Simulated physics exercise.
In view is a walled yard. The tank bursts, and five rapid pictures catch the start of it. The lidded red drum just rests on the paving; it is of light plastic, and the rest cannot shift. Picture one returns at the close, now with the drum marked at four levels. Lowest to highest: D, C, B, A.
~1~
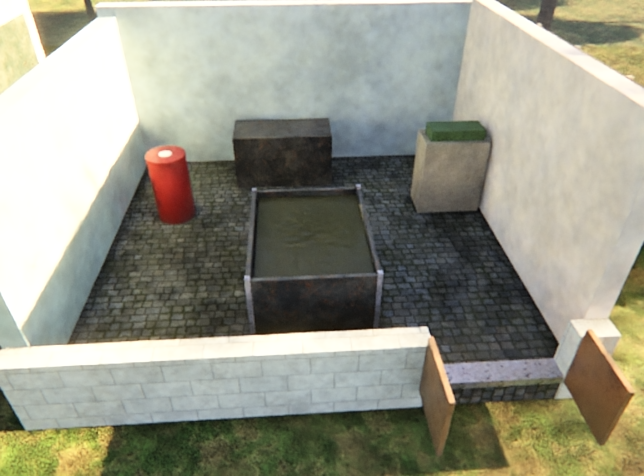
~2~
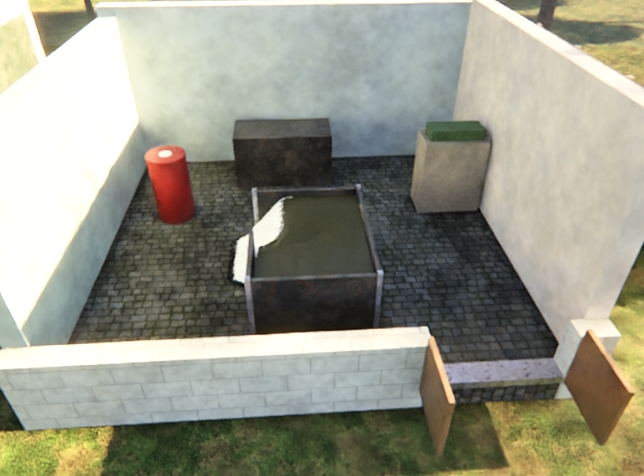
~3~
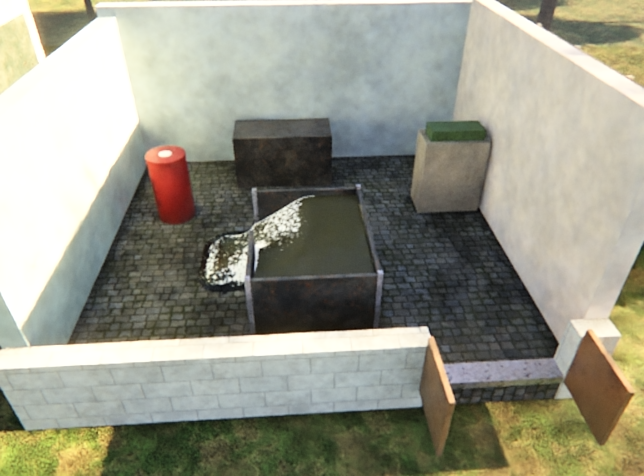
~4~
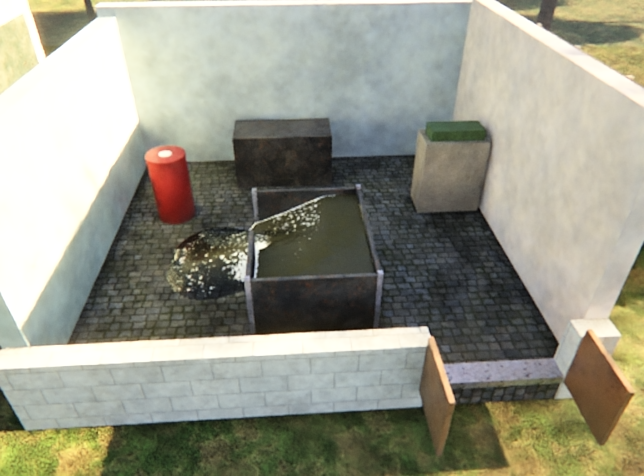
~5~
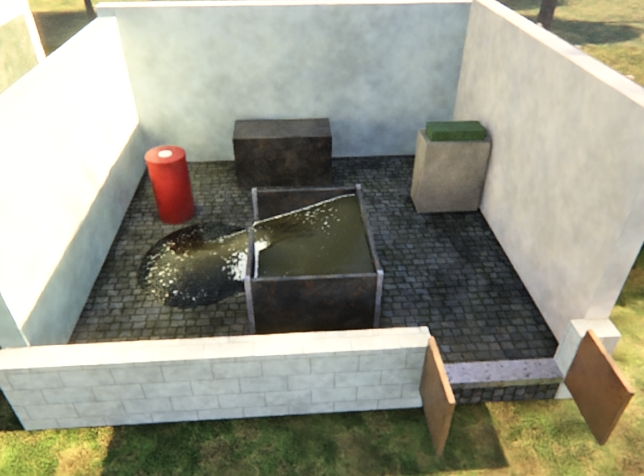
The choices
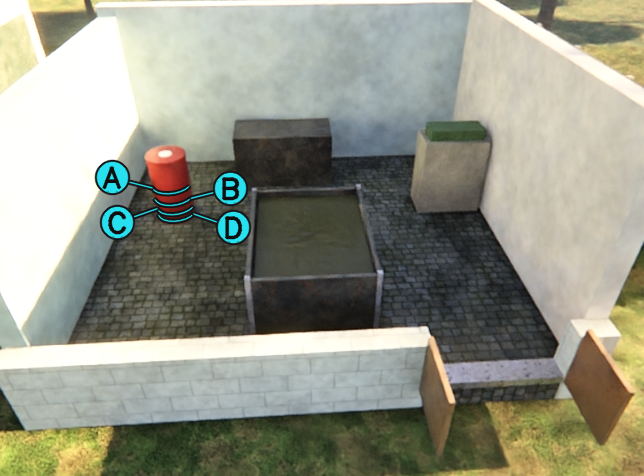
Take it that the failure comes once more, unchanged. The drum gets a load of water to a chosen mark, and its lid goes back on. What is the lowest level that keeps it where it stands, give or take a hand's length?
Go for B.
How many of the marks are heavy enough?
Two of the four.
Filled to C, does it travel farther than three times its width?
No, it does not.
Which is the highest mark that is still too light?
It is C.
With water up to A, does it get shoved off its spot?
No, that is safe.
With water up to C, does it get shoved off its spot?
Yes, it does.
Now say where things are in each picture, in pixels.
In the first frame, lid of the red drum at (165, 154); tank full, its middle at (310, 234); open gate at (498, 327).
In the second frame, water covers 2 % of the ground, mostly out of sight from here.
In the third frame, 3 % of the ground wet, in view closest to the drum at (222, 237).
In the fourth frame, 6 % of the ground wet, in view closest to the drum at (193, 239).
In the fifth frame, lid of the red drum at (165, 154); 9 % of the ground wet, in view closest to the drum at (181, 232).
On the marked copy, A at (168, 193); B at (170, 205); C at (172, 214); D at (174, 221); from the bottom up D, C, B, A.
With A, it does not move.
With B, it does not move.
With C, it is pushed about its own width away.
With D, it is pushed about 3 times its own width away.
